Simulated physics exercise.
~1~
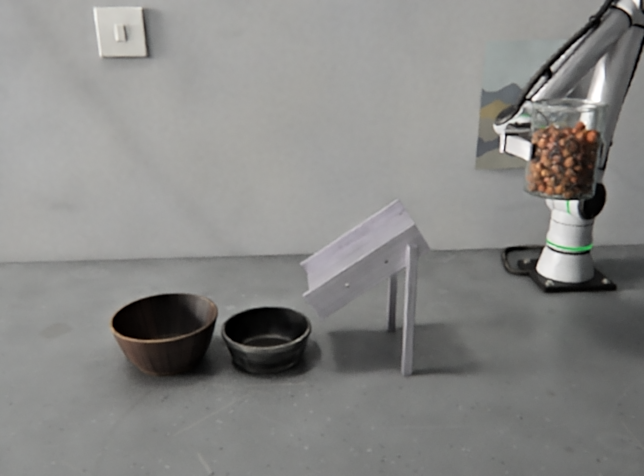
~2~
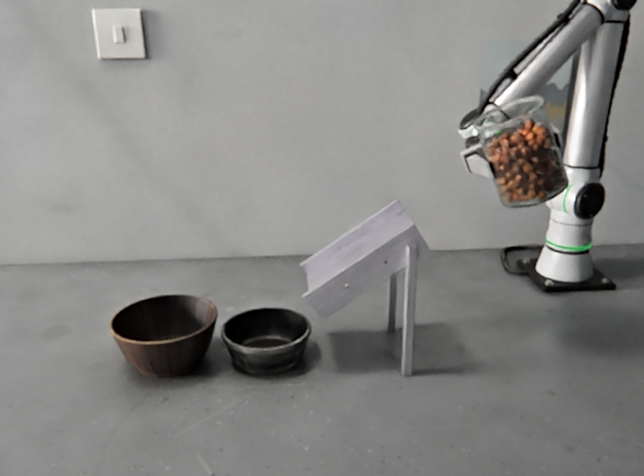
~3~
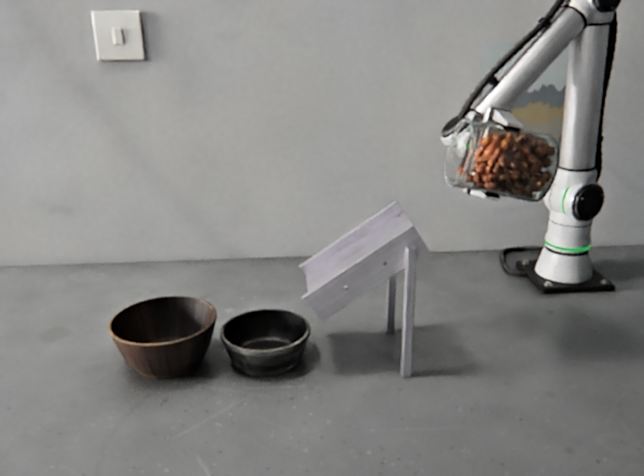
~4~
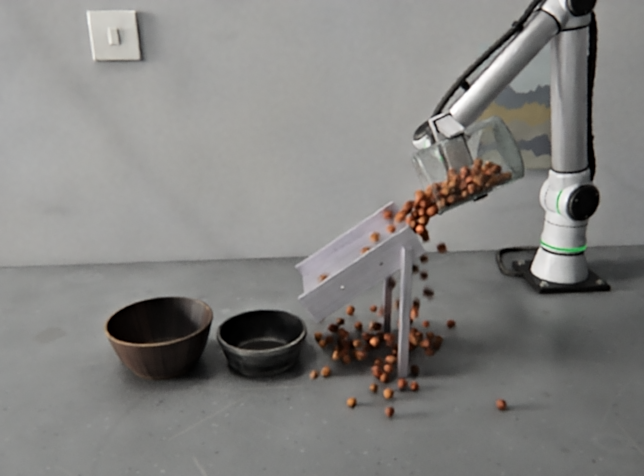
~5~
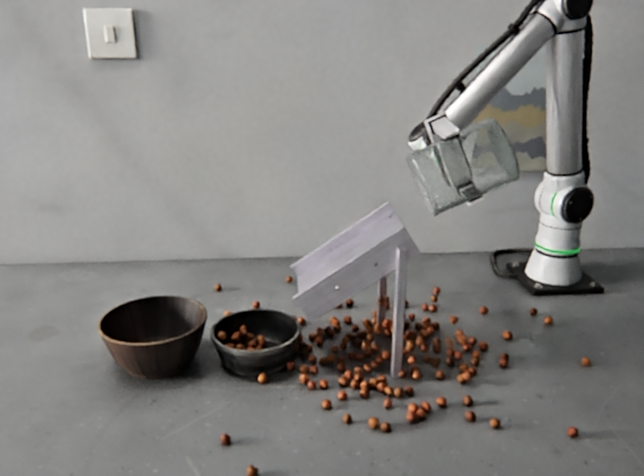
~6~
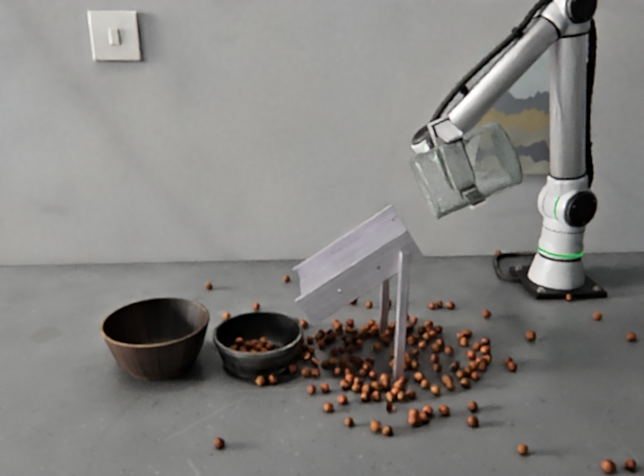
Robot arm tipping a glass jar of hazelnuts over a pale chute, most scattering across the table, some landing in the nearer bowl.
